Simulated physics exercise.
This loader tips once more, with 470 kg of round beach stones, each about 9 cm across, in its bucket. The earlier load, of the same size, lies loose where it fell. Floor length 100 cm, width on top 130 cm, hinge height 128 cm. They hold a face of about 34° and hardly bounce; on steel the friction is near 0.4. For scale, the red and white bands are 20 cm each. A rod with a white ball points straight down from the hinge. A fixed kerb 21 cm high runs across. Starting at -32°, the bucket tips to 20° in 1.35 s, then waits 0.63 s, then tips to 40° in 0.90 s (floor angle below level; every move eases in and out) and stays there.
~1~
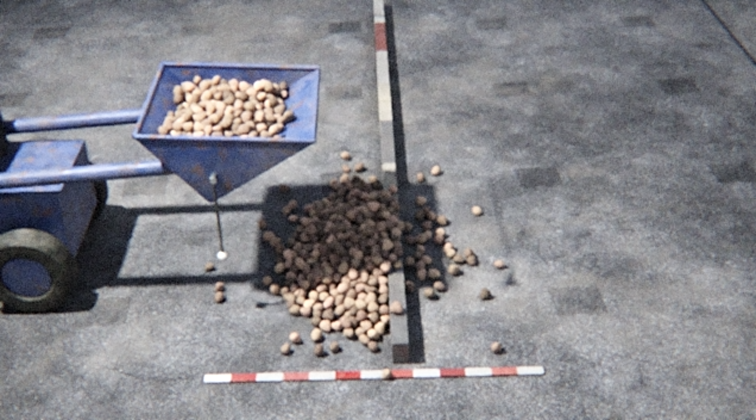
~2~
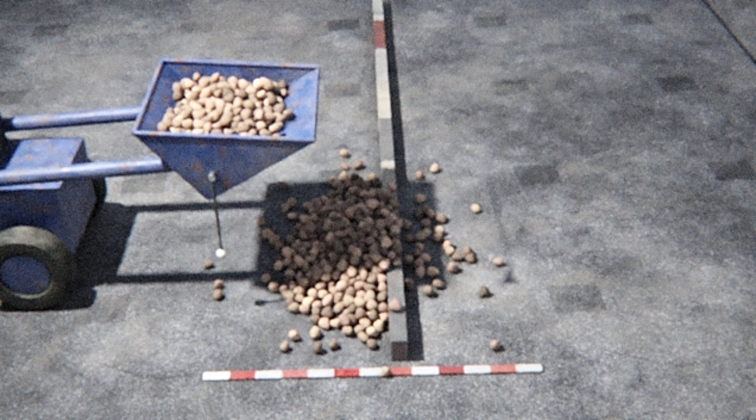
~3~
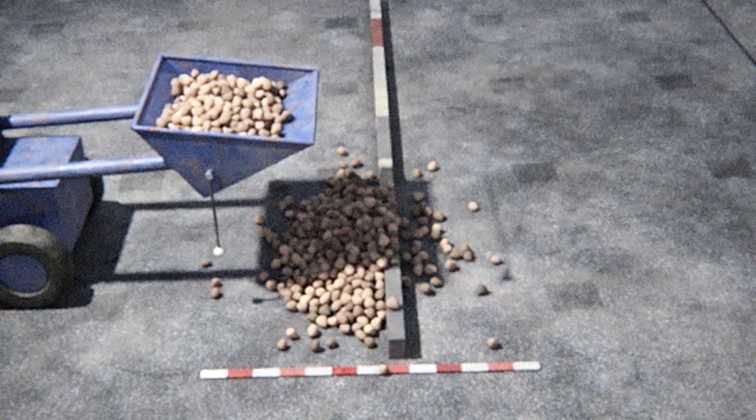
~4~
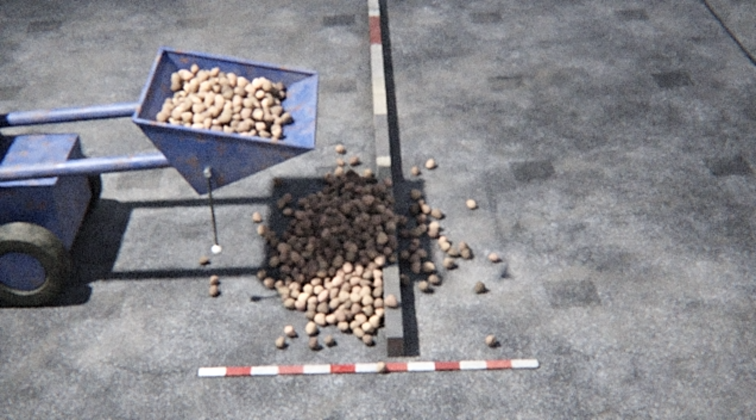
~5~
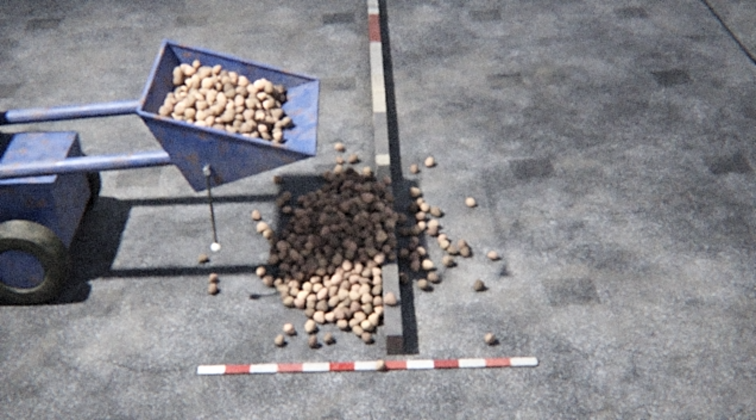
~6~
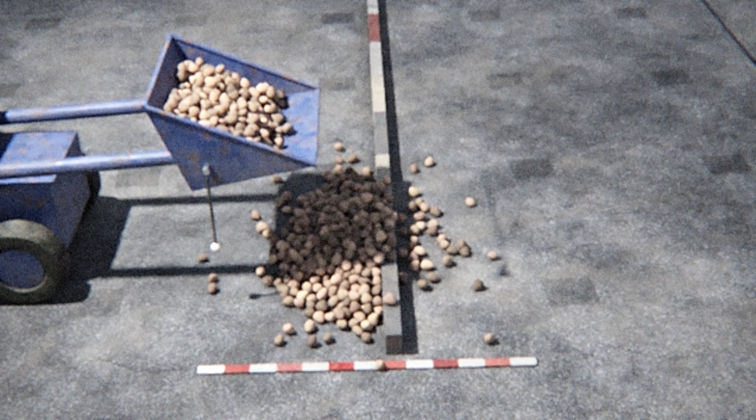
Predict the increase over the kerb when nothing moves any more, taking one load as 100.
Roughly 15 per cent of a load more.
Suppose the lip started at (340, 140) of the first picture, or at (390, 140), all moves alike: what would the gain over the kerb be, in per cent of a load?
About 40 and 95 per cent.
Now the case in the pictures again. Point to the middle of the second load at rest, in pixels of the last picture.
Near (341, 229).
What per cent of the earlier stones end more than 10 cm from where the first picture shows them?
About 20 per cent.
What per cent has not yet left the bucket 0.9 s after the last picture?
About 90 per cent.
Then, 0.4 s after the last picture the floor is at 12°; in per cent of one load, 100 in the bucket, 93 on this side of the kerb, 7 over the kerb; the foremost stones are at (469, 259).
Then, 0.9 s after the last picture the floor is at 20°; in per cent of one load, 89 in the bucket, 104 on this side of the kerb, 7 over the kerb; the foremost stones are at (469, 259).
Then, 2.8 s after the last picture the floor is at 40°; in per cent of one load, 0 in the bucket, 178 on this side of the kerb, 22 over the kerb; the foremost stones are at (491, 238).
Then, 5.6 s after the last picture the floor is at 40°; in per cent of one load, 0 in the bucket, 178 on this side of the kerb, 22 over the kerb; the foremost stones are at (492, 237). Net gain over the kerb, 15.
